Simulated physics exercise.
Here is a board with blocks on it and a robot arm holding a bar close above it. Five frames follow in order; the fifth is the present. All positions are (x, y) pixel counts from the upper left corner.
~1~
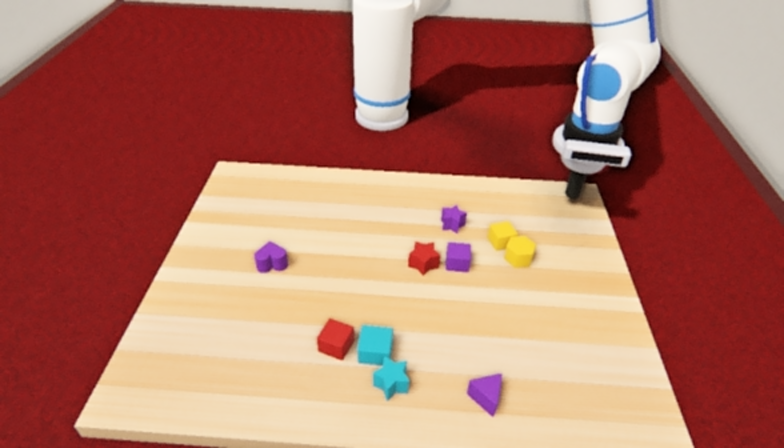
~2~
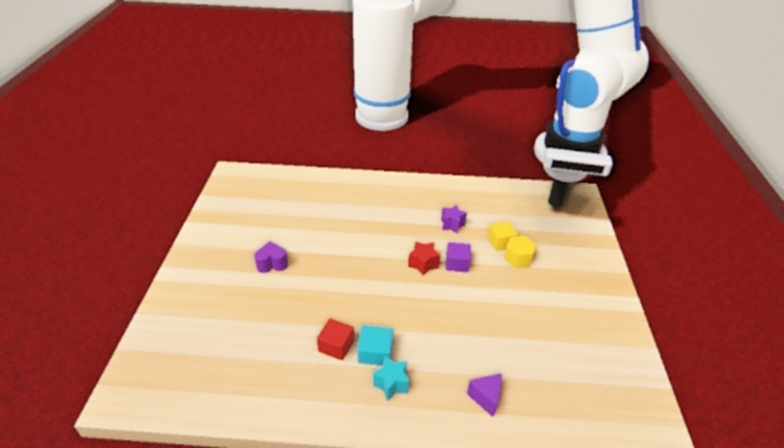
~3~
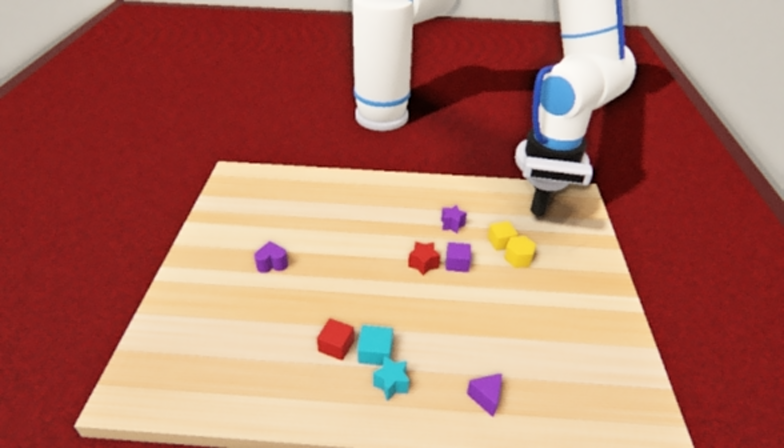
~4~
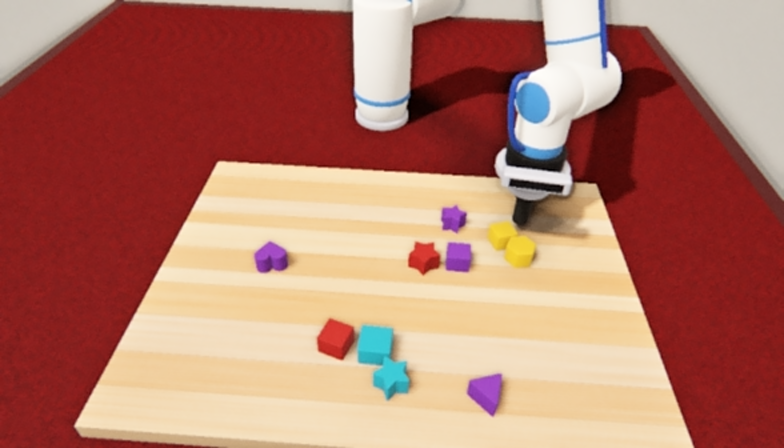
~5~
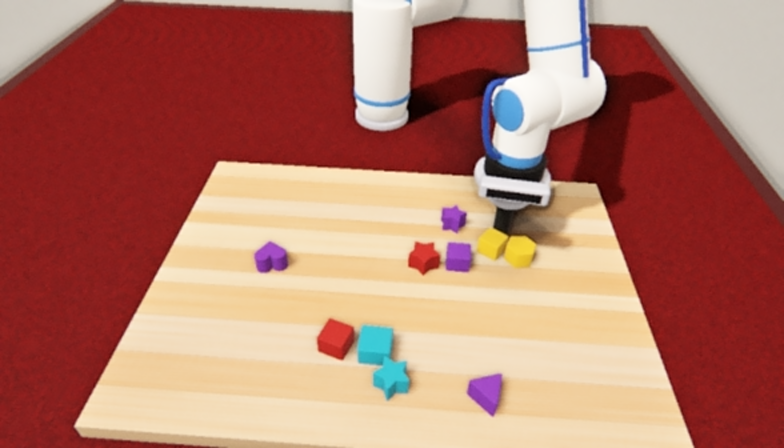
At the start, a robot arm holds a dark bar over the far right corner of a wooden board scattered with red, purple, yellow and turquoise blocks. The arm moves left and slightly nearer, reaches the yellow square block, and nudges it slightly left and nearer while the other blocks stay still.
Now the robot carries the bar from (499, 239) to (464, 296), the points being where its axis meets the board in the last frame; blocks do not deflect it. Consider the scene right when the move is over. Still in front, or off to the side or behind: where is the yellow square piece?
The bar still drives it.
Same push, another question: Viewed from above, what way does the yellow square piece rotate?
It ends up turned anticlockwise.
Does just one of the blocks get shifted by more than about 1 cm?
The answer is yes.
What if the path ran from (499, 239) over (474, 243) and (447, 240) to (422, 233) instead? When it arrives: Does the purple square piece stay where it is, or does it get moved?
The purple square piece will stay where it stands.
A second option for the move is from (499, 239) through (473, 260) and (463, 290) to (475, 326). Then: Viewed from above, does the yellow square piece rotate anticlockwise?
My answer is yes.
The first path, step by step. One third of the way, bar (489, 248); yellow square piece (484, 256), turned 15° anticlockwise.
Two thirds of the way, bar (478, 267); yellow square piece (475, 277), turned 25° anticlockwise.
At the end, bar (466, 287); purple square piece not moved; yellow square piece (466, 299), turned 40° anticlockwise.
